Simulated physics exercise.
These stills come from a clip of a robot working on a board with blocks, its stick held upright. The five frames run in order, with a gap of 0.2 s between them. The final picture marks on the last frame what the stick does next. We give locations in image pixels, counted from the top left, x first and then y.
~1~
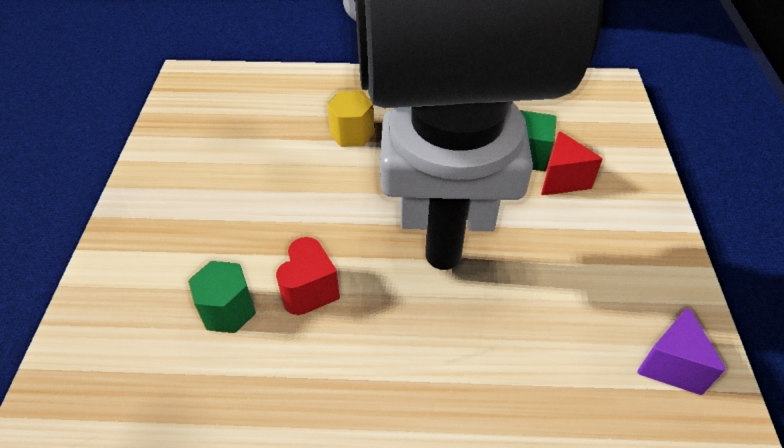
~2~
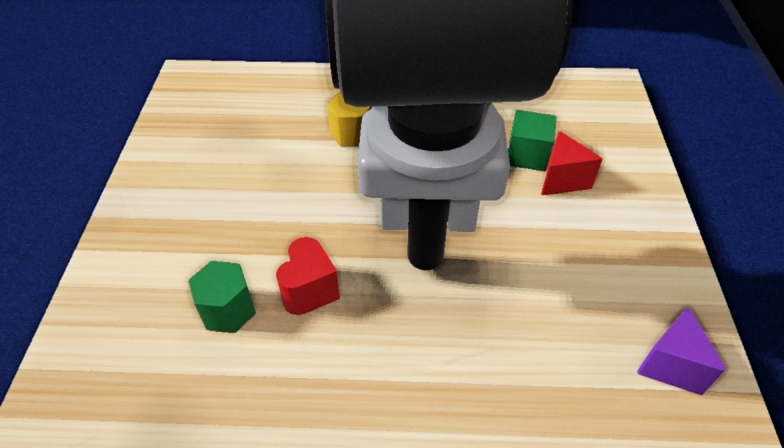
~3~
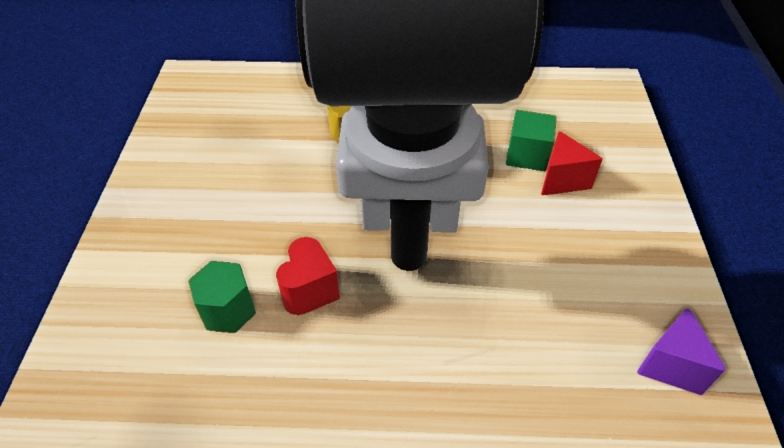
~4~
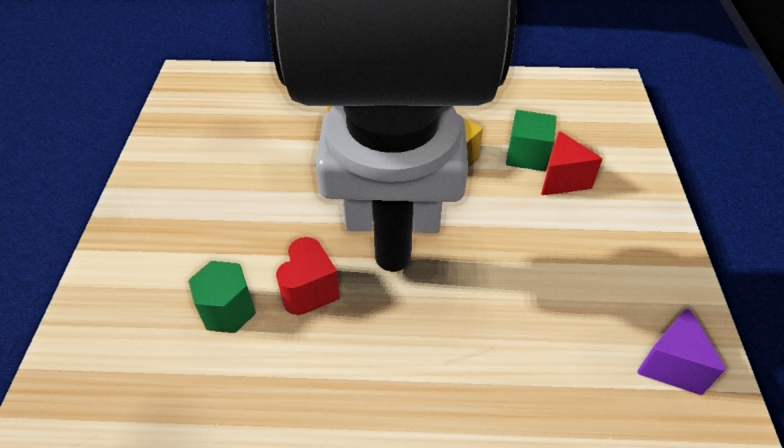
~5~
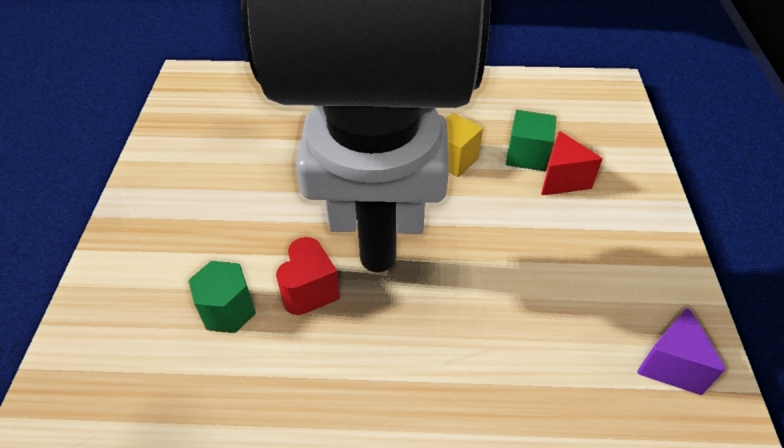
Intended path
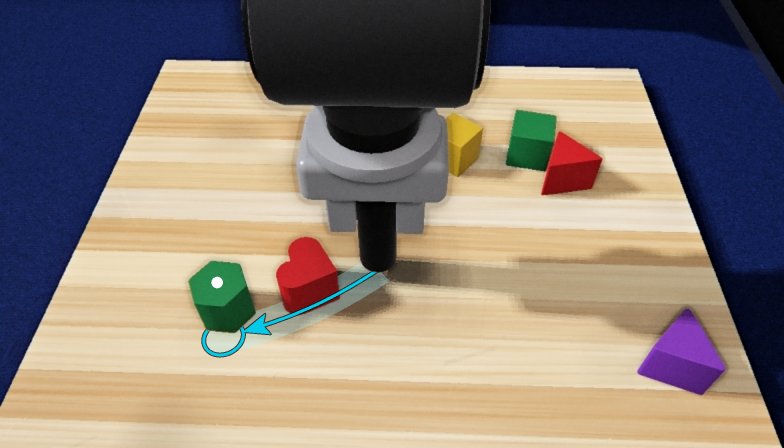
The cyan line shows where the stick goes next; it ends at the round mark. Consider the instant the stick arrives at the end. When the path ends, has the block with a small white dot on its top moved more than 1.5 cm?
The answer is yes.
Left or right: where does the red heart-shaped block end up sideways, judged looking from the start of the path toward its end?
It goes toward the right-hand side.
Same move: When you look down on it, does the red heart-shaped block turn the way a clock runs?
In short: Yes.
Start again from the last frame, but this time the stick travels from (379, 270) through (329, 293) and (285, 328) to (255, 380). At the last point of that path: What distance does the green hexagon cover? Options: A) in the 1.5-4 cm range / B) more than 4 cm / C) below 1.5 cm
A
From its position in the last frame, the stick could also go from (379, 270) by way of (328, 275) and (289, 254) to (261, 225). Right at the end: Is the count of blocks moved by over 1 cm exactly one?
Yes
Drawn move, from (379, 270) by way of (308, 309) to (224, 337); the dot is on the green hexagon.
On the path given first. One third of the way, stick at (331, 287); red heart-shaped block at (285, 266), turned 25° clockwise.
Two thirds of the way, stick at (278, 310); green hexagon at (194, 284), turned 20° anticlockwise; red heart-shaped block at (247, 266), turned 75° clockwise.
At the end, stick at (220, 328); green hexagon at (183, 283); red heart-shaped block at (242, 261), turned 90° clockwise.
